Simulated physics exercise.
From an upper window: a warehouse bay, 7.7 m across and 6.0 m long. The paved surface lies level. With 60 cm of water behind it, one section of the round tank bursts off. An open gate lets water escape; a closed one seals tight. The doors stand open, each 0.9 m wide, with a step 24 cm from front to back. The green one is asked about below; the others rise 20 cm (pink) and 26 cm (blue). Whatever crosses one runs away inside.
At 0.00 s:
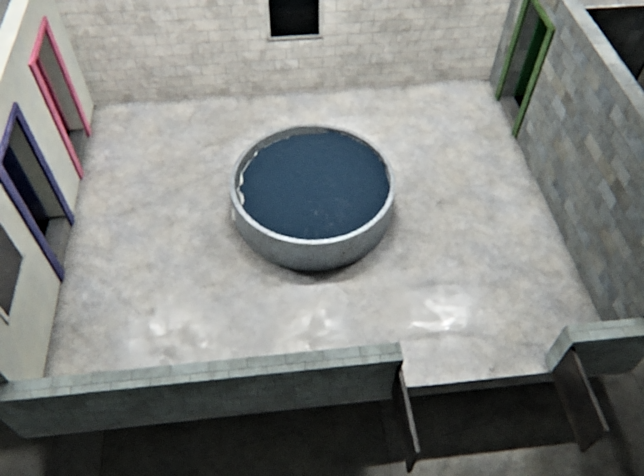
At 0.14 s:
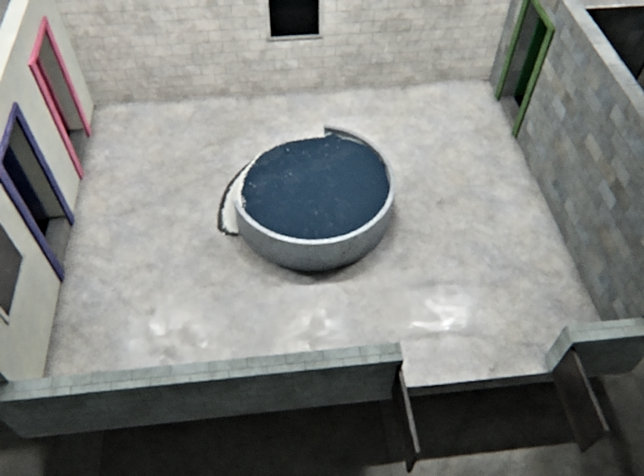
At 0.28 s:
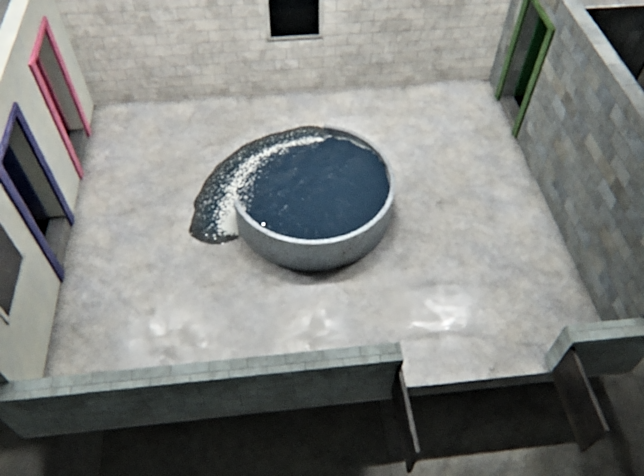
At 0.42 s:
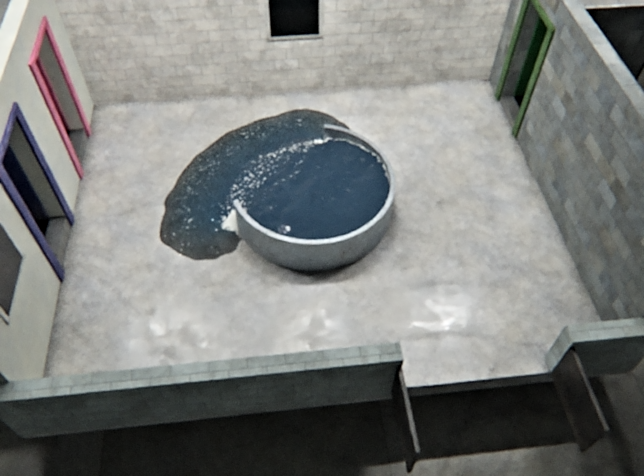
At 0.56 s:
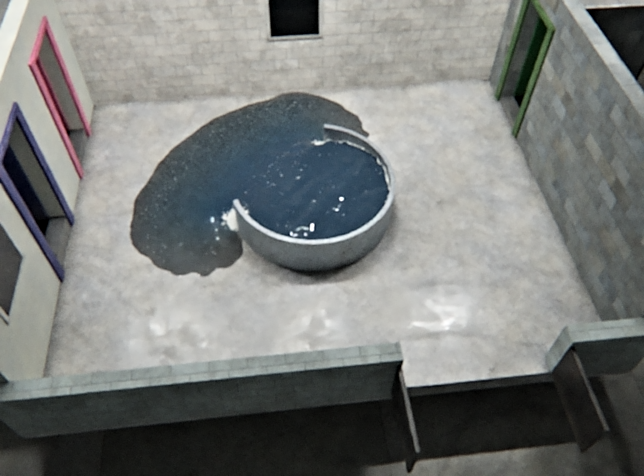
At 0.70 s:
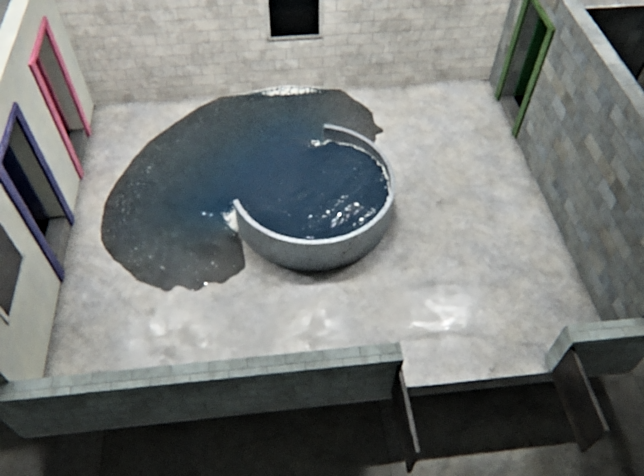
The video shows a round tank of dark water in a pale walled bay with pink, purple and green doorways; its far left side opens, and water pours out, spreading across the floor toward the back and left.
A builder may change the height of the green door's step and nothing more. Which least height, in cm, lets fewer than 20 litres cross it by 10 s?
About 6 cm.
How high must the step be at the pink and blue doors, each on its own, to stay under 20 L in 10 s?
About 27 cm at pink and 11.0 cm at blue.
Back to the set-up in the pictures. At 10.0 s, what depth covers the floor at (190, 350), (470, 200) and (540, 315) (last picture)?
In that order: 7, 6 and 11 cm.
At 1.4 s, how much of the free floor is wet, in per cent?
Some 35 per cent of it.
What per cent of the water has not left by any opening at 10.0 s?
Some 96 per cent remains.
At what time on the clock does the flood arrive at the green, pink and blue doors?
Arrival: Green 3.0 s, pink 1.0 s, blue 0.9 s.
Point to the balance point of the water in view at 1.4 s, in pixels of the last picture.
Near (260, 177).
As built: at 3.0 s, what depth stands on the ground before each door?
In cm: Green 1, pink 32, blue 10.
After 1.4 s water covers 35 % of the floor, deepest (28 cm) near (238, 103); it has not reached the green door.
After 3.0 s water covers 50 % of the floor, deepest (36 cm) near (94, 106); it has not reached the green door.
After 10.0 s water covers 100 % of the floor, deepest (14 cm) near (606, 349); 7 cm at the green door, 0 litres in over its 13 cm step.
At the green door as built, the water arrived by 3.1 s and peaked near 11 cm at 7.6 s.
With a step of 5.5 cm, 29 litres would have come in within the 10 s; with 7.5 cm, 9 litres. So under 20 litres takes about 6 cm.
